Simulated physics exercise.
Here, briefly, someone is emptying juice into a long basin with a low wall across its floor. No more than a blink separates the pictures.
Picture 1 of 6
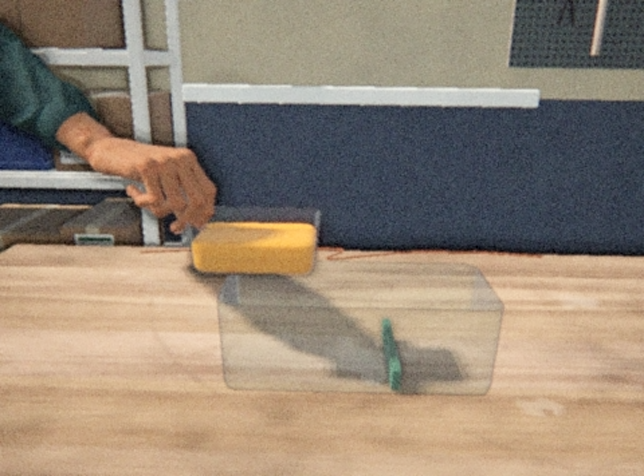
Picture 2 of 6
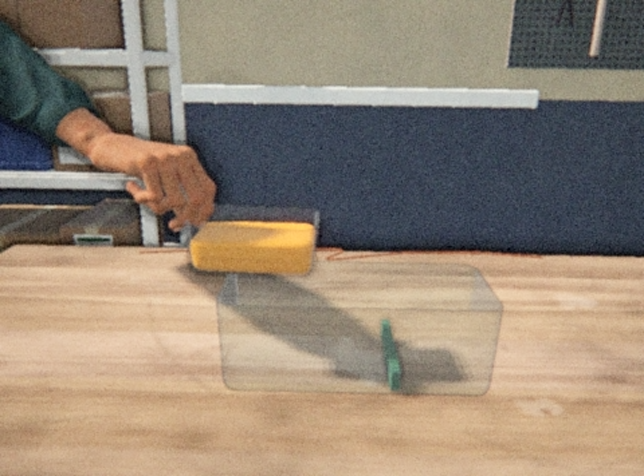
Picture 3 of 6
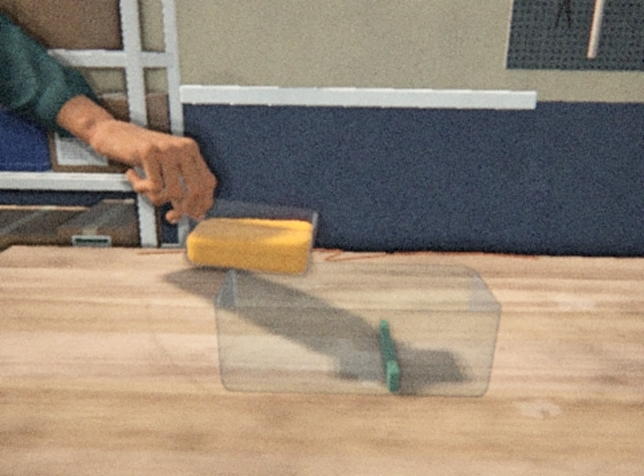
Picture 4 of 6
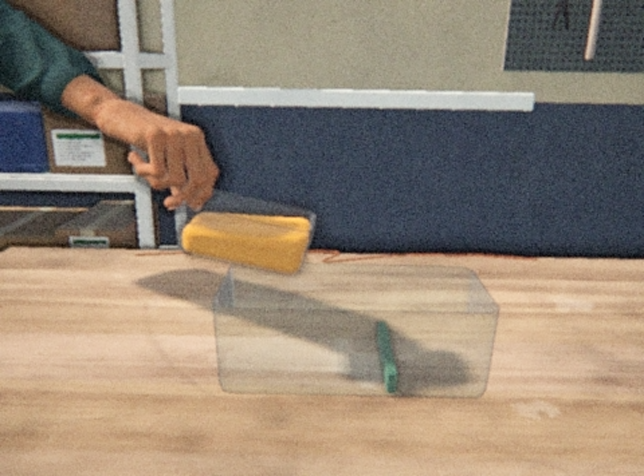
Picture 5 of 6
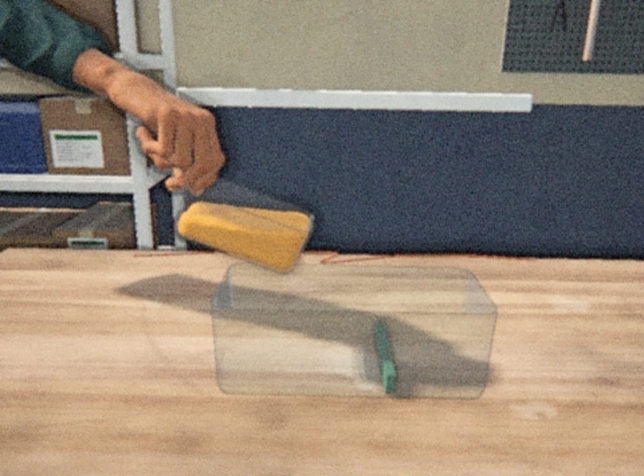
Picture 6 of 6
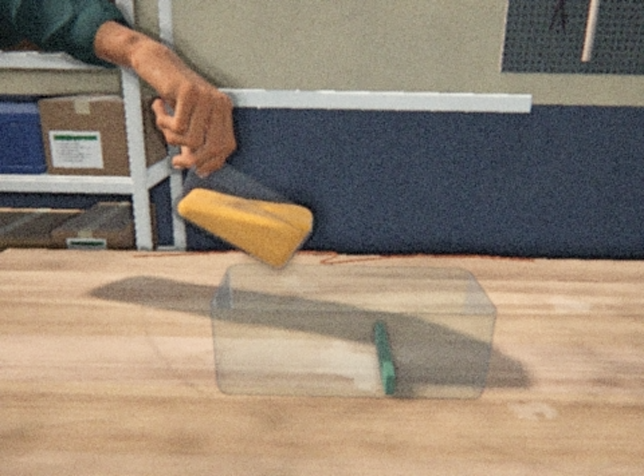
At a wooden workbench, a hand on the left lifting and tilting a clear container of orange liquid rightward above a long clear basin.
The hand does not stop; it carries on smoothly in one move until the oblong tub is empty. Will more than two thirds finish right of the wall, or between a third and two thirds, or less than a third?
Right of the wall there will be between a third and two thirds.
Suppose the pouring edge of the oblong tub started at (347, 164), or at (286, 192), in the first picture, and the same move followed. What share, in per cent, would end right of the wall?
The first gives 65 %, the second 25 %.
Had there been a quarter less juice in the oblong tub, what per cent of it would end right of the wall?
Roughly 45 in a hundred.
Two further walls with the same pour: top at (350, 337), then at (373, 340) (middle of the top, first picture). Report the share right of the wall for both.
First try close to 85 percent, second try close to 70 percent.
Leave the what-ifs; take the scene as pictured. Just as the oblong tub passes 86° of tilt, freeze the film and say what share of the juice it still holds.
Amount still in: Approx. 25 %.
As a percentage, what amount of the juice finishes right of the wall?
About 50 per cent.
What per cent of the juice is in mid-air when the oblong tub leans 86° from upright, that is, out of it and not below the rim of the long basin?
I'd say some 55 per cent of it.
A moment on, the oblong tub is tipped on its side and 24 per cent is still to pour, 22 is left of the wall and 0 right of it.
Next, the oblong tub is tipped on its side and 3 per cent is still to pour, 27 is left of the wall and 64 right of it.
Then the oblong tub is tipped on its side and 0 per cent is still to pour, 44 is left of the wall and 53 right of it.
Later the oblong tub is tipped on its side and 0 per cent is still to pour, 47 is left of the wall and 51 right of it.
In the end 47 per cent lies left of the wall, 51 right of it and 2 outside.
